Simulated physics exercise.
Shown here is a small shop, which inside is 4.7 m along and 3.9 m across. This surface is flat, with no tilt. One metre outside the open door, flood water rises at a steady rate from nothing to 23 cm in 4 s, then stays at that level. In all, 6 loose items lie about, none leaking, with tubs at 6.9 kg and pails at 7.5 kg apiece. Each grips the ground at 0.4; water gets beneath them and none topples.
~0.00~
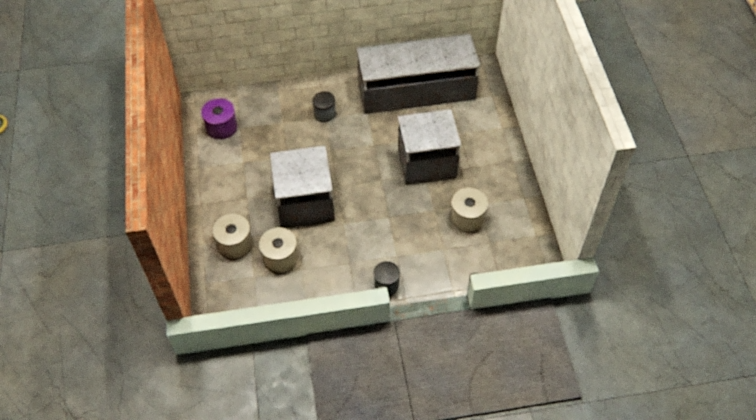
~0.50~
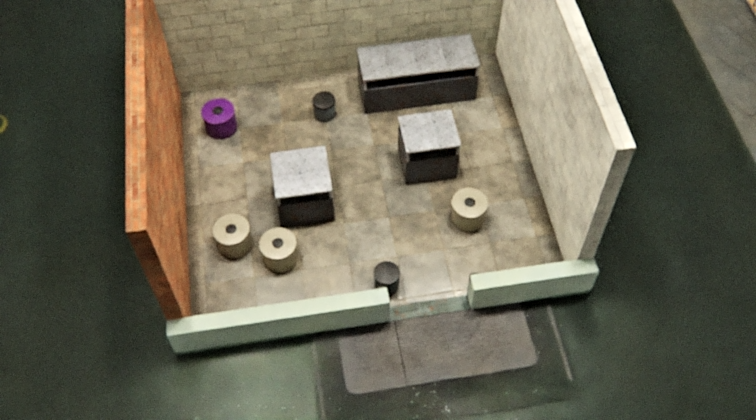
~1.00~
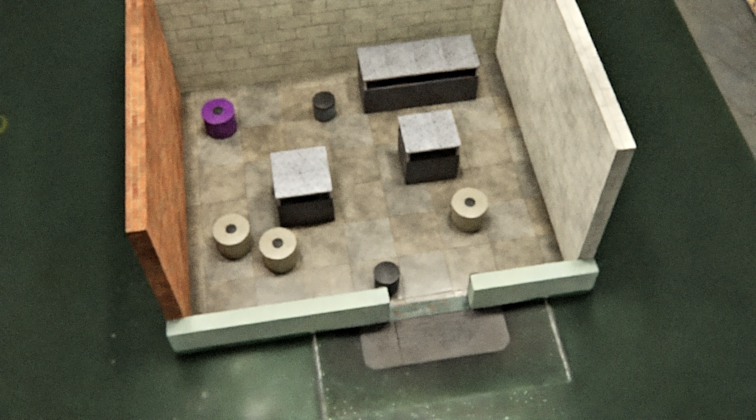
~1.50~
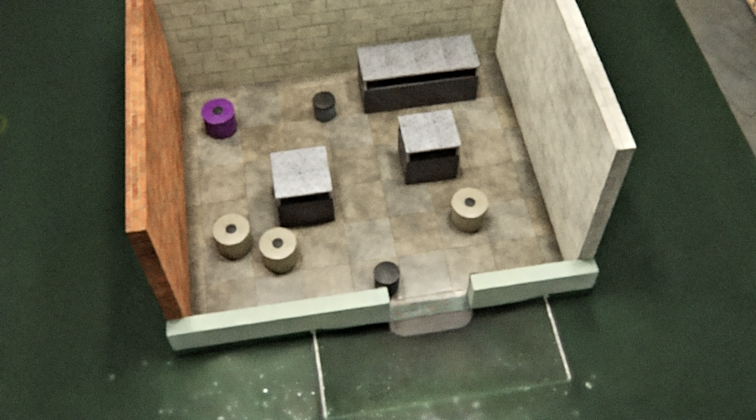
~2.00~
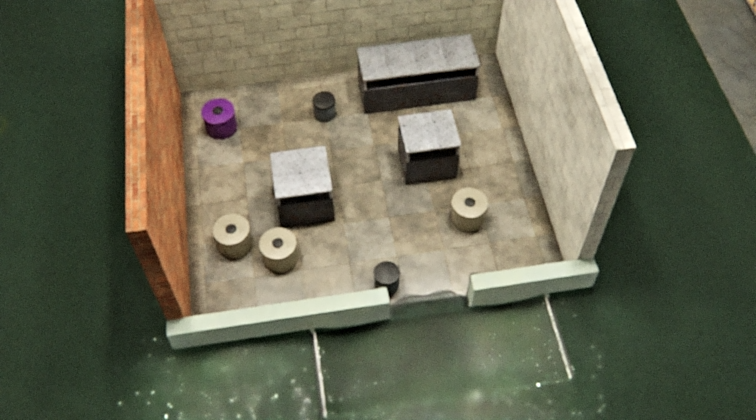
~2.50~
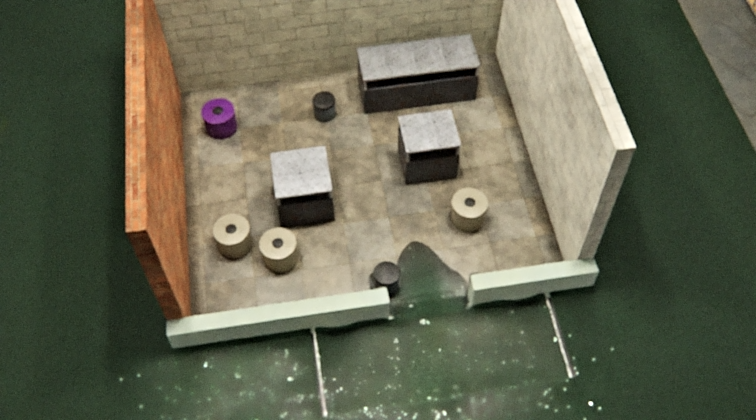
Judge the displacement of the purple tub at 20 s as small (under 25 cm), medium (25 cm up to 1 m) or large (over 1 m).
Large.
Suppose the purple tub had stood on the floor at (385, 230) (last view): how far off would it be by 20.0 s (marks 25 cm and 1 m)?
Answer: It covers a big distance.
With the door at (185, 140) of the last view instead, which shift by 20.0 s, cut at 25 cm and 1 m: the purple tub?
Well, the purple tub really gets moving far.
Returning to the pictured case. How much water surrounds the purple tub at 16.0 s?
Roughly 12 cm deep.
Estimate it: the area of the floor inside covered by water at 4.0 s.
I'd put it close to 4.5 m2.
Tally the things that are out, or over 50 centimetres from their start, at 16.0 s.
5 in all.
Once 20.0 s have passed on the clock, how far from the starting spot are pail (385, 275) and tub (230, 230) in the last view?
In that order: 300 cm, 200 cm.
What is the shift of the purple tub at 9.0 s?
Around 40 centimetres.
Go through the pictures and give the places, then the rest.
In the first picture, the purple tub at (218, 111), on the bottom; 0.0 m2 under water; 0 of 6 have shifted.
In the second picture, the purple tub at (218, 111) rests on the ground; water covers 0.0 m2; 0 of 6 have shifted.
In the third picture, the purple tub at (218, 111) rests on the ground; water covers 0.0 m2; 0 of 6 have shifted.
In the fourth picture, the purple tub at (218, 111) rests on the ground; 0.0 m2 under water; 0 of 6 have shifted.
In the fifth picture, the purple tub at (218, 111), on the bottom; water covers 0.0 m2; 0 of 6 have shifted.
In the sixth picture, the purple tub at (218, 111) rests on the ground; 0.5 m2 under water; 0 of 6 have shifted.
After 4.0 s the purple tub is near (218, 111), 0.0 m from its start, aground; 0 afloat.
After 9.0 s the purple tub is near (212, 133), 0.4 m from its start, afloat; 1 afloat.
After 16.0 s the purple tub is near (326, 226), 2.5 m from its start, afloat; 5 afloat.
After 20.0 s the purple tub is near (227, 226), 2.0 m from its start, afloat; 6 afloat.
